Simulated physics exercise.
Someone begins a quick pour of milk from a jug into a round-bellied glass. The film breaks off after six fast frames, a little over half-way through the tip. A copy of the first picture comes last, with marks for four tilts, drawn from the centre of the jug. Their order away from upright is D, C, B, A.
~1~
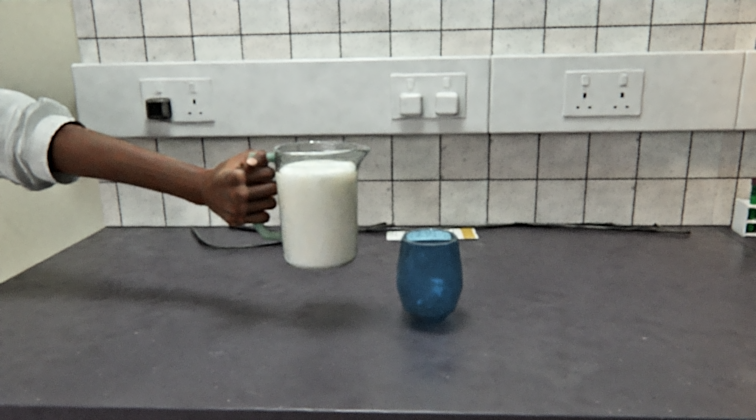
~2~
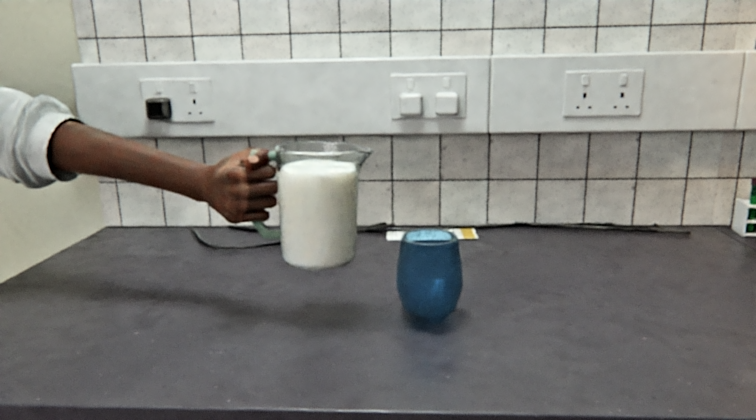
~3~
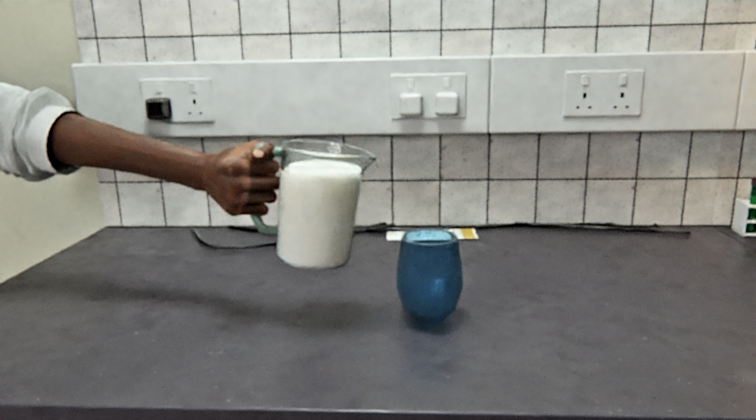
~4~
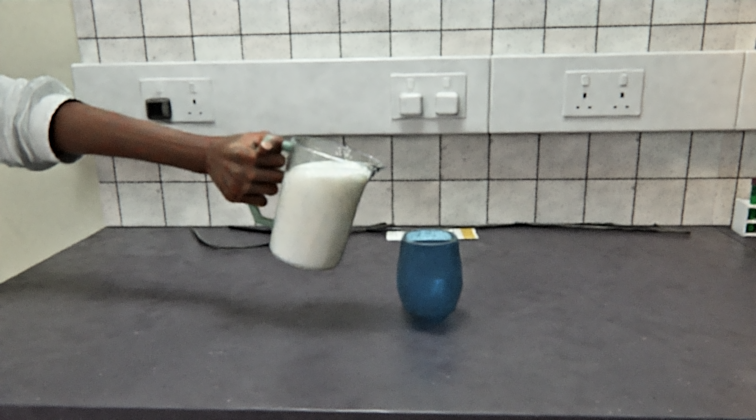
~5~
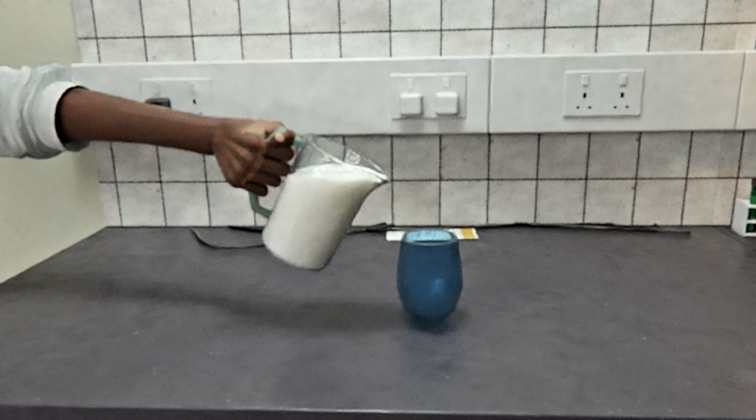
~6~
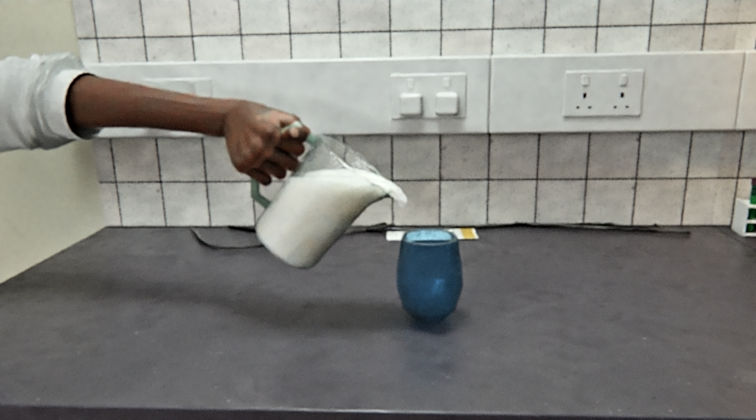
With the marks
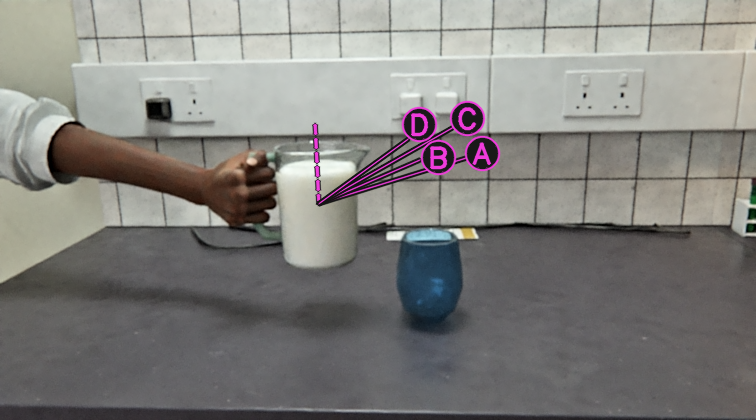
On a dark countertop, a hand held a glass jug of milk to the left of a blue glass, then tipped it rightward until milk slid just over the lip.
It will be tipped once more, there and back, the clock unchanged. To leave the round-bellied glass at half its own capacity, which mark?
D.
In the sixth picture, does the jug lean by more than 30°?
Yes, it does.
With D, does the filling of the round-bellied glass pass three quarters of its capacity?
No.
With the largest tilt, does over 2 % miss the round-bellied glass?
Yes.
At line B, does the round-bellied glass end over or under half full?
Over half.
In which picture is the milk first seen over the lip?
In picture 6.
On the marked copy, A at (465, 158); B at (420, 159); C at (452, 127); D at (408, 139).
With A, the round-bellied glass ends with about 69 % of what it can hold; 17 % of the milk is spilt.
With B, the round-bellied glass ends with about 70 % of what it can hold; 6 % of the milk is spilt.
With C, the round-bellied glass ends with about 62 % of what it can hold.
With D, the round-bellied glass ends with about 48 % of what it can hold.
